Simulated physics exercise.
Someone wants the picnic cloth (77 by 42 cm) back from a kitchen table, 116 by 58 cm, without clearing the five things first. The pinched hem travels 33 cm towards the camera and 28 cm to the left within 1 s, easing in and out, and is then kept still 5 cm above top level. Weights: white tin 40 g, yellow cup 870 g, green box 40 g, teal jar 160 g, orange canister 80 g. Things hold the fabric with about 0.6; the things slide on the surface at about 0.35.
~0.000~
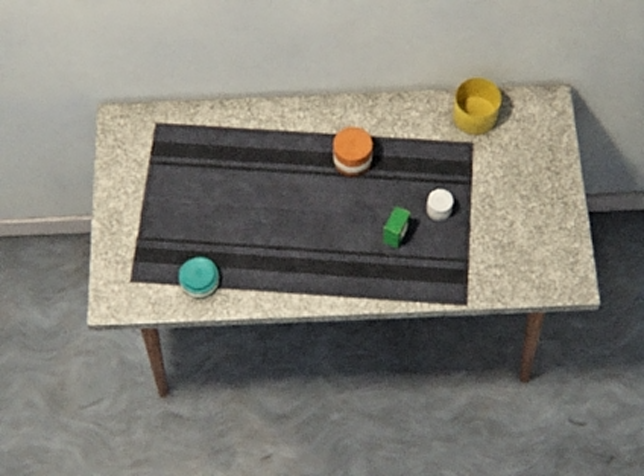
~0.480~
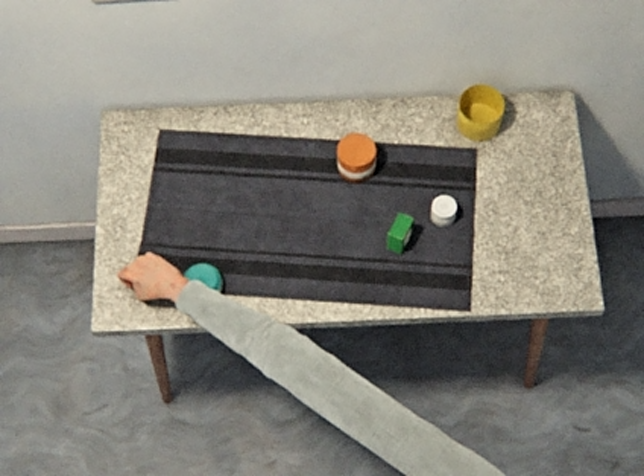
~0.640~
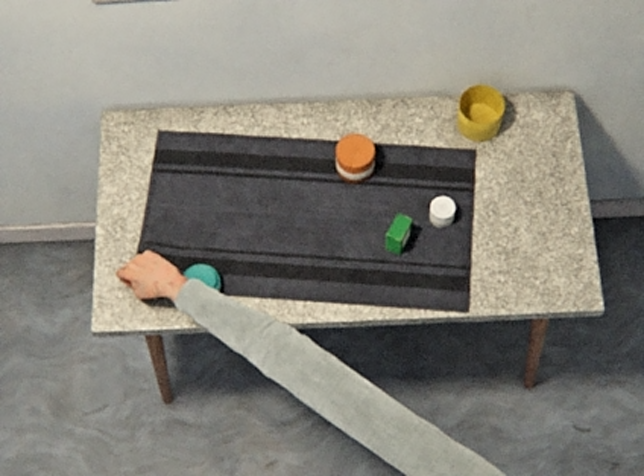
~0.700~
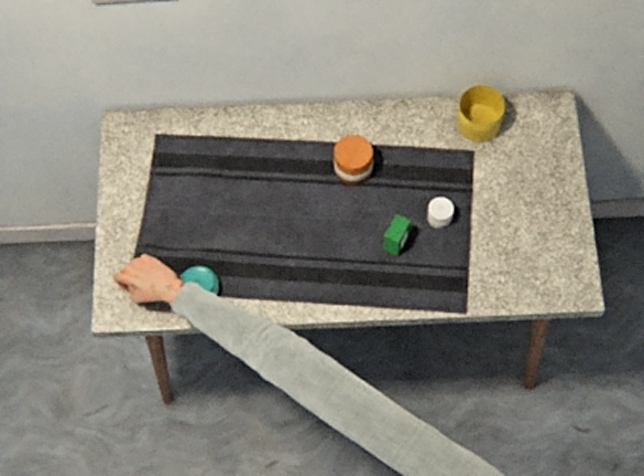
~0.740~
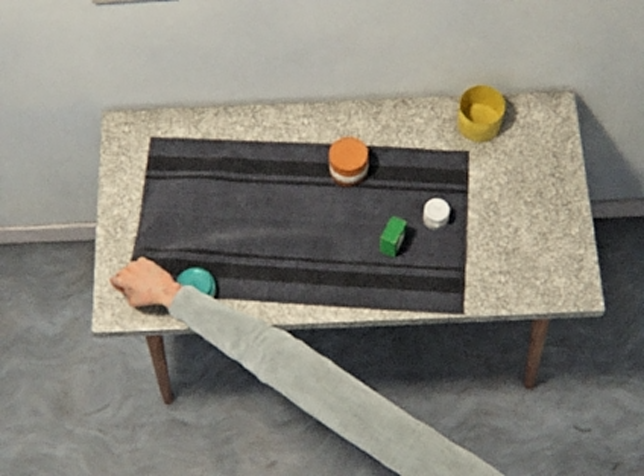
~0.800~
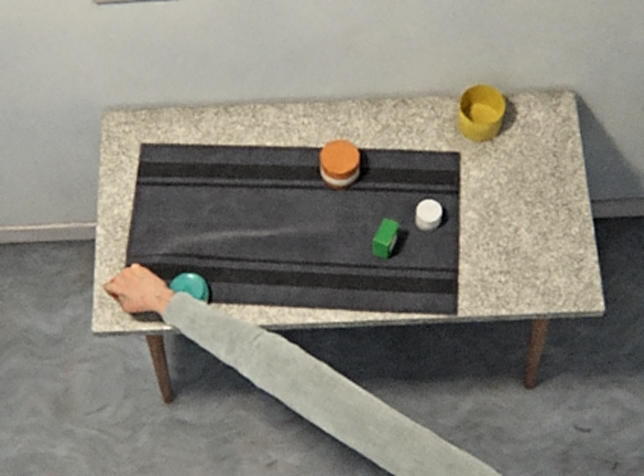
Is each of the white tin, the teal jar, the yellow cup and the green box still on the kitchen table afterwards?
In order: The white tin keeps to the top; the teal jar drops off; the yellow cup remains up there; the green box falls off.
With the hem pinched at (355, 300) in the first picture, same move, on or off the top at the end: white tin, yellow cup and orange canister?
Then: White tin goes over, yellow cup stays on, orange canister drops off.
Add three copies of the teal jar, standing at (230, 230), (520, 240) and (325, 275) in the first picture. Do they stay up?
In turn: Drops off, stays up, drops off.
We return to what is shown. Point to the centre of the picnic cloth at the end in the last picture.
Around (140, 338).
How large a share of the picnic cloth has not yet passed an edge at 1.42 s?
Some 45 per cent of it.
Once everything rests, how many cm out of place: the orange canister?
Orange canister 50 cm.
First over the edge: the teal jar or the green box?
First goes the teal one.
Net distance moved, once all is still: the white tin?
White tin 45 cm.
After 1.0 s, 90 % of the picnic cloth is still over the top; teal jar 14 cm off its start, white tin 13 cm off its start, green box 13 cm off its start.
After 1.2 s, 65 % of the picnic cloth is still over the top; teal jar over the edge, white tin 26 cm off its start, green box 26 cm off its start.
After 1.4 s, 45 % of the picnic cloth is still over the top; teal jar over the edge, white tin 35 cm off its start at (305, 264), green box 34 cm off its start at (267, 296).
After 1.6 s, 35 % of the picnic cloth is still over the top; teal jar over the edge, green box 42 cm off its start, white tin 41 cm off its start.
After 3.2 s, 30 % of the picnic cloth is still over the top; green box over the edge, white tin 46 cm off its start at (270, 301), teal jar over the edge, yellow cup 0 cm off its start at (482, 105).
